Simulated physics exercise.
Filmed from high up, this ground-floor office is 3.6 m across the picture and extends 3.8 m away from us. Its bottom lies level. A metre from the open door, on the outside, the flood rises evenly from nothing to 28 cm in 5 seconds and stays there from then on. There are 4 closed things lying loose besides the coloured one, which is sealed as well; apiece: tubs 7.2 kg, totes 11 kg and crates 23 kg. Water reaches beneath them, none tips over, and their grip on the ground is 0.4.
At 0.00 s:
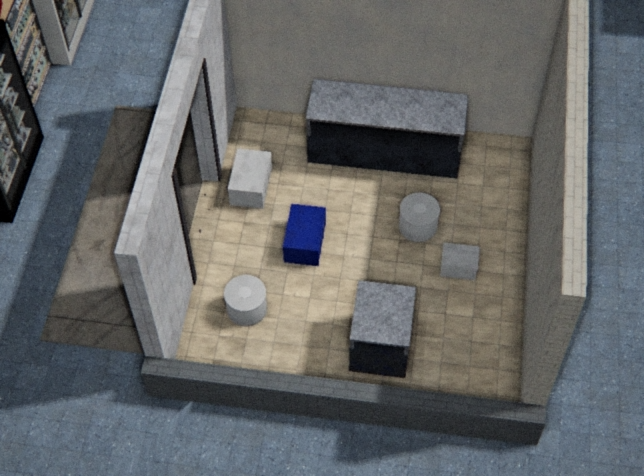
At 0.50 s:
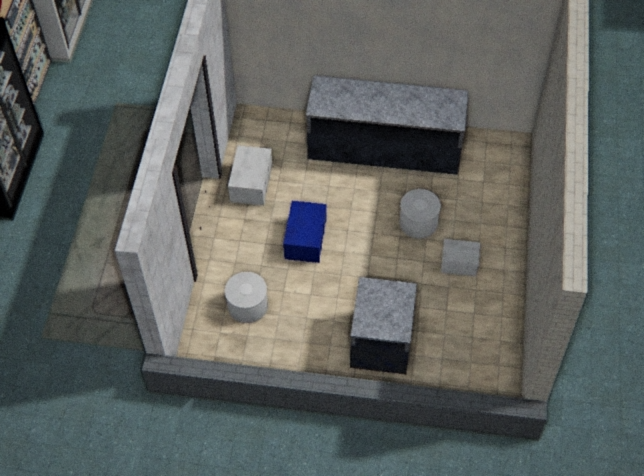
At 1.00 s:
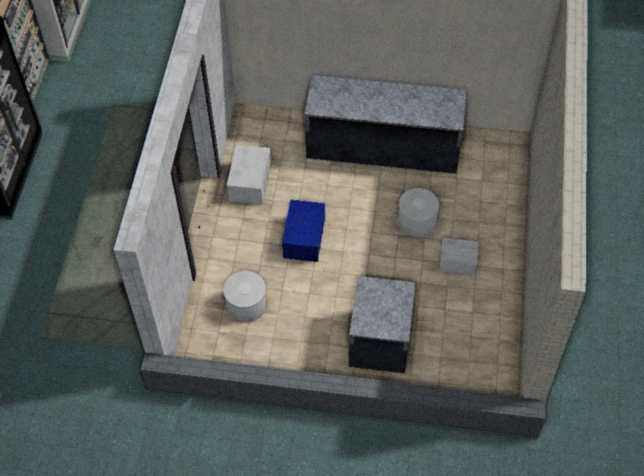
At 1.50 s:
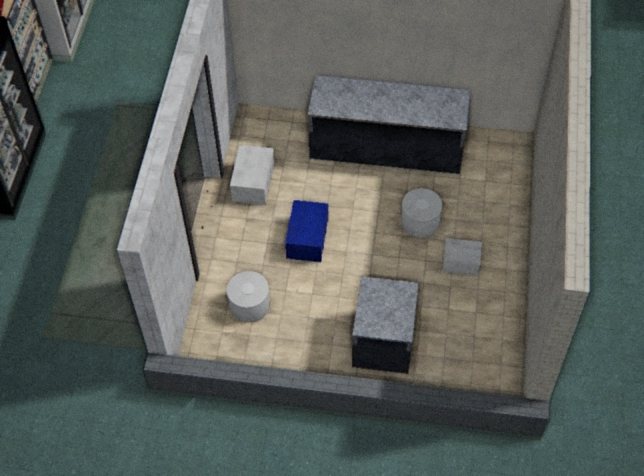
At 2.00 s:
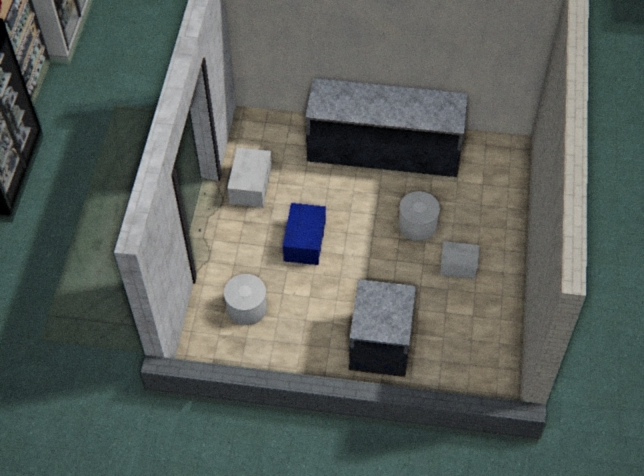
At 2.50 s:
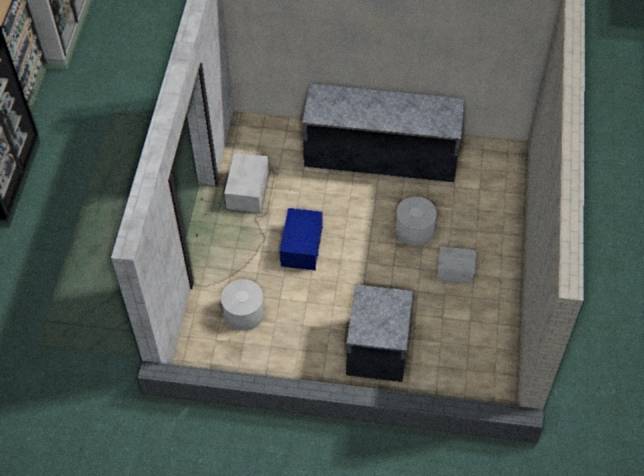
Greenish water covered the blue floor outside the small office, then crept a little way in through the open doorway on the left, while the blue box and the pale things around it stayed put.
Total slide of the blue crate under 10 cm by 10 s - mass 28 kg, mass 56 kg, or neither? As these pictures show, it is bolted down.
The answer is neither mass.
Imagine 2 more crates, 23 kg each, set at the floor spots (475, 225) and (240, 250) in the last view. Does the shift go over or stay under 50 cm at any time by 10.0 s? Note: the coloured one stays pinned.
Above the mark, then above the mark.
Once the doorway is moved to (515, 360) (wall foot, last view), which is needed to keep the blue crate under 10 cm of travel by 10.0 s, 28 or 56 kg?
That way, only the big mass suffices.
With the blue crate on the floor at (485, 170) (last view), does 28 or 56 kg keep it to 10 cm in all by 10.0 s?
It turns out that the heavier alone succeeds.
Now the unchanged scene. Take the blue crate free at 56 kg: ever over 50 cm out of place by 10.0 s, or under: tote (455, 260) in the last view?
That one is below half a metre, as it turns out.
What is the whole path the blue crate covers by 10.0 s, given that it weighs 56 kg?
Roughly 80 centimetres.
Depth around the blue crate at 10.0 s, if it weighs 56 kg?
Depth: Approx. 14 cm.
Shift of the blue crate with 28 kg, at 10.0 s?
Roughly 200 cm.
After 3.5 s the blue crate would be 2 cm from its start with 28 kg and 0 cm from its start with 56 kg; 6 cm of water round it then.
After 4.5 s the blue crate would be 34 cm from its start with 28 kg and 0 cm from its start with 56 kg; 7 cm of water round it then.
After 7.0 s the blue crate would be 170 cm from its start with 28 kg and 30 cm from its start with 56 kg; 7 cm of water round it then.
After 10.0 s the blue crate would be 194 cm from its start with 28 kg and 83 cm from its start with 56 kg; 14 cm of water round it then.
